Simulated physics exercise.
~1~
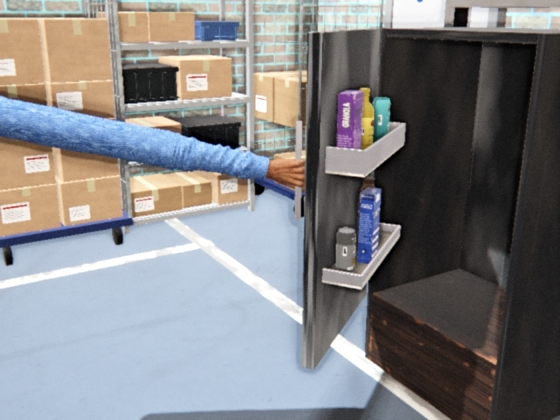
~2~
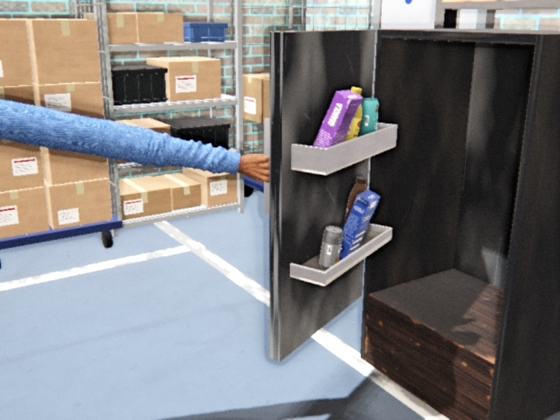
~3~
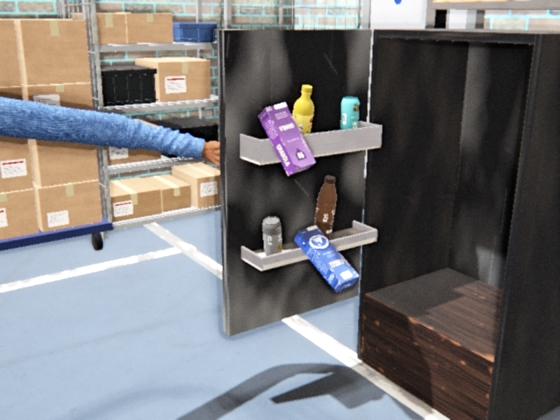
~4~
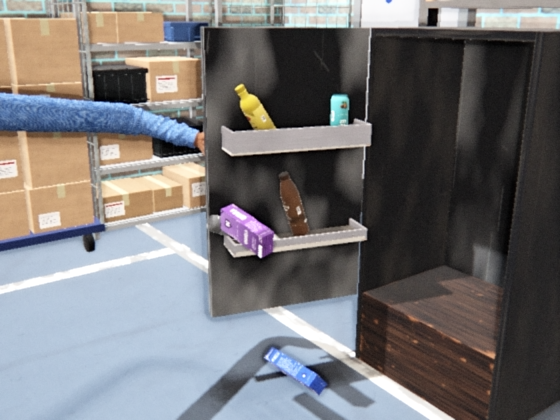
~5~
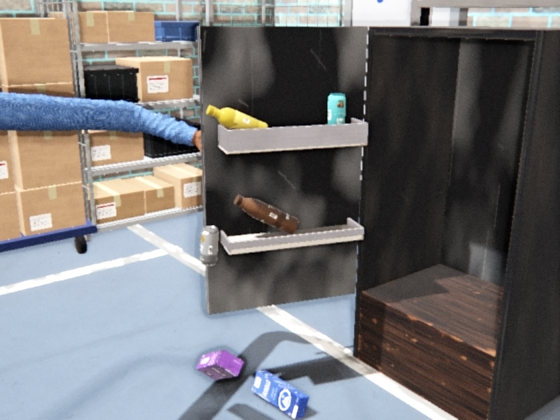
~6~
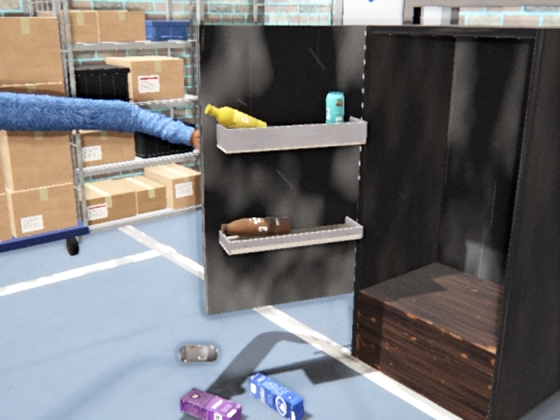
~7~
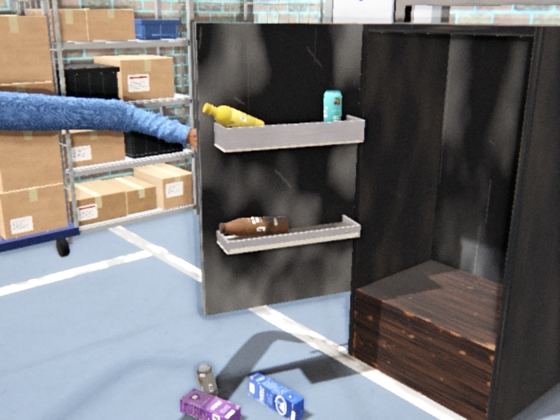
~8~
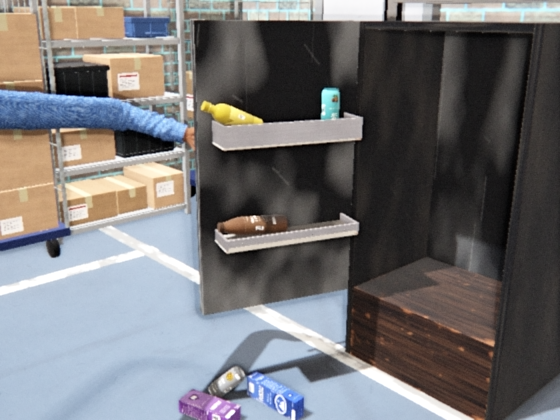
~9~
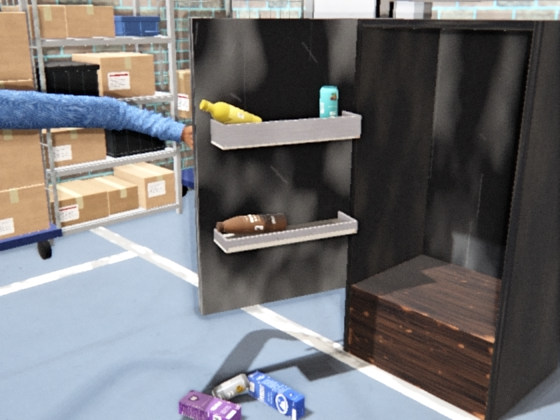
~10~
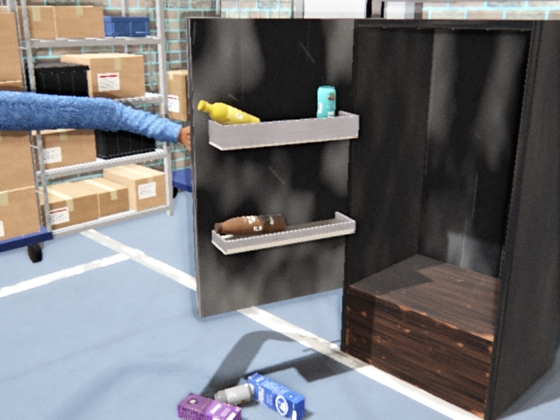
At the start, a blue-sleeved arm holds the partly open door of a dark locker, with bottles, cartons and cans standing on its two inner racks. The hand swings the door wider to the left, and the items begin to lean. The purple carton and the blue carton tip over the rails and drop to the floor, while the brown and yellow bottles topple on their racks. The grey can follows, falling from the lower rack and rolling beside the cartons. At the end, the door is still, both bottles lie behind the rails, and the turquoise can remains upright.
